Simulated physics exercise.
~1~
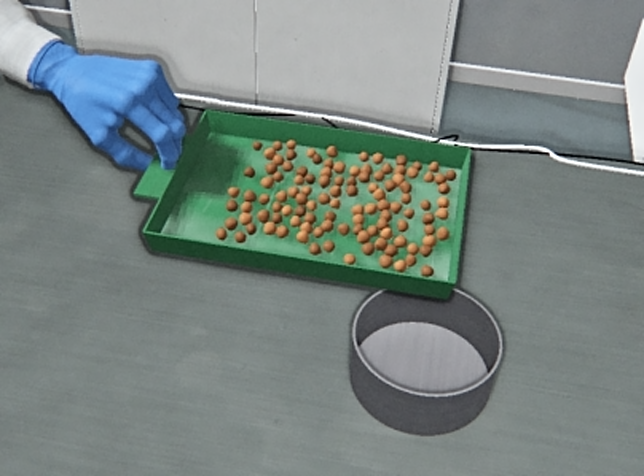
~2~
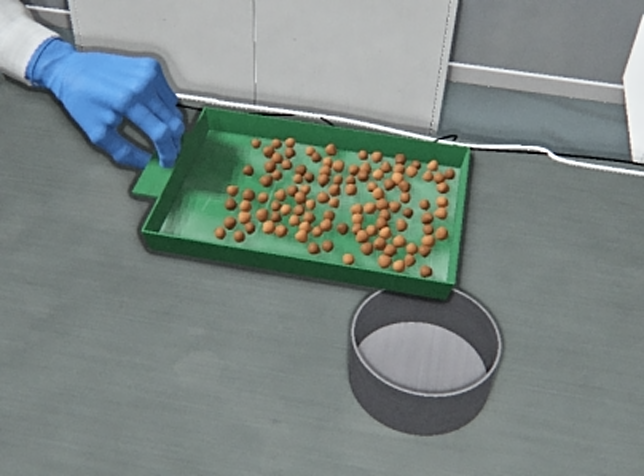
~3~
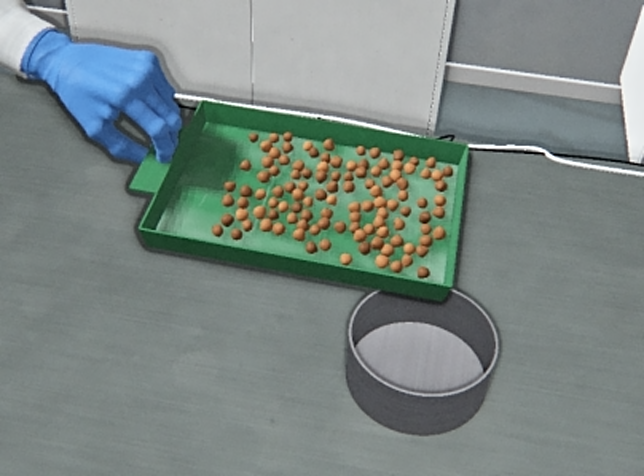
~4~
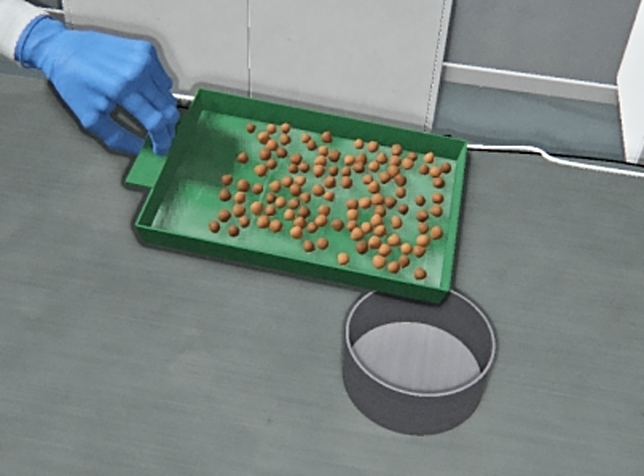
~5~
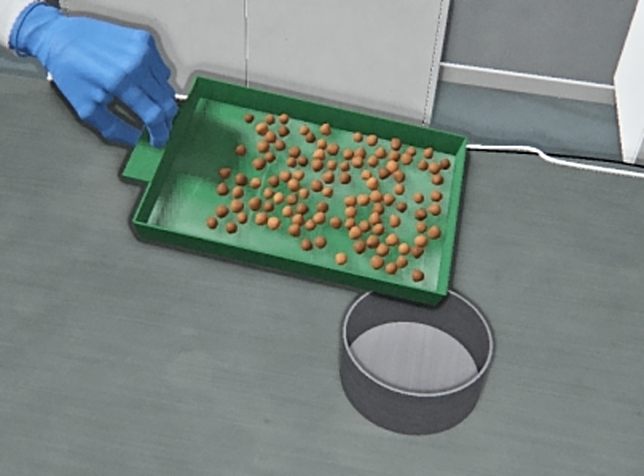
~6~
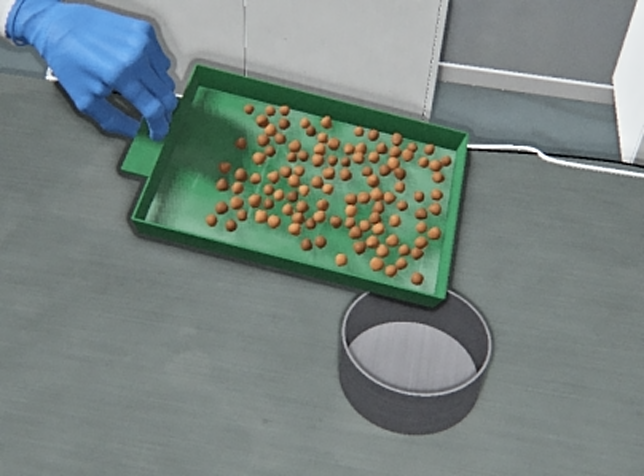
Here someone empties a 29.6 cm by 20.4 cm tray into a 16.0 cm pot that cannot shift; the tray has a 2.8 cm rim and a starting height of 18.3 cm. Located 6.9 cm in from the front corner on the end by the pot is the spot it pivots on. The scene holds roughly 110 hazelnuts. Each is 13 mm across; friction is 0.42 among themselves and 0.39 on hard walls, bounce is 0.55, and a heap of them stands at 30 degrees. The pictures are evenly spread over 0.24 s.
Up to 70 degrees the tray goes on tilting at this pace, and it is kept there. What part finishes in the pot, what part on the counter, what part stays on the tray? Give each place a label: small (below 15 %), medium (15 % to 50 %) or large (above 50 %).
Shares by place: Pot small, counter small, tray large.
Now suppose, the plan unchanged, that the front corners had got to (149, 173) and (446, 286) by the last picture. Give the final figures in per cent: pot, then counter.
Final per cent - pot 0, counter 10.
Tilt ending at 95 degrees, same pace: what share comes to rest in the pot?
Around 70 per cent, then.
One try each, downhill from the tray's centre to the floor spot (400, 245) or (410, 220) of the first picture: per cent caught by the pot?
Roughly 0 % for the first direction, roughly 0 % for the second.
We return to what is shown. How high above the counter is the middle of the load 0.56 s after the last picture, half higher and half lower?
The halfway mark is near 22 cm.
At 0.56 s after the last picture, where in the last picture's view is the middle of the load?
Near (381, 243).
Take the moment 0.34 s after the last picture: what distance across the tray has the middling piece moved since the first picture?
Displacement on the tray: Roughly 6 cm.
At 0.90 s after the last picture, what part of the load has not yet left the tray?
Roughly 95 per cent.
Then, 0.34 s after the last picture, tilt 42 degrees; the tray holds 100 %, the pot 0 %.
Then, 0.56 s after the last picture, tilt 60 degrees; the tray holds 100 %, the pot 0 %.
Then, 0.90 s after the last picture, tilt 70 degrees; the tray holds 95 %, the pot 5 %.
In the end, pot 5 %, counter 0 %, tray 95 %.
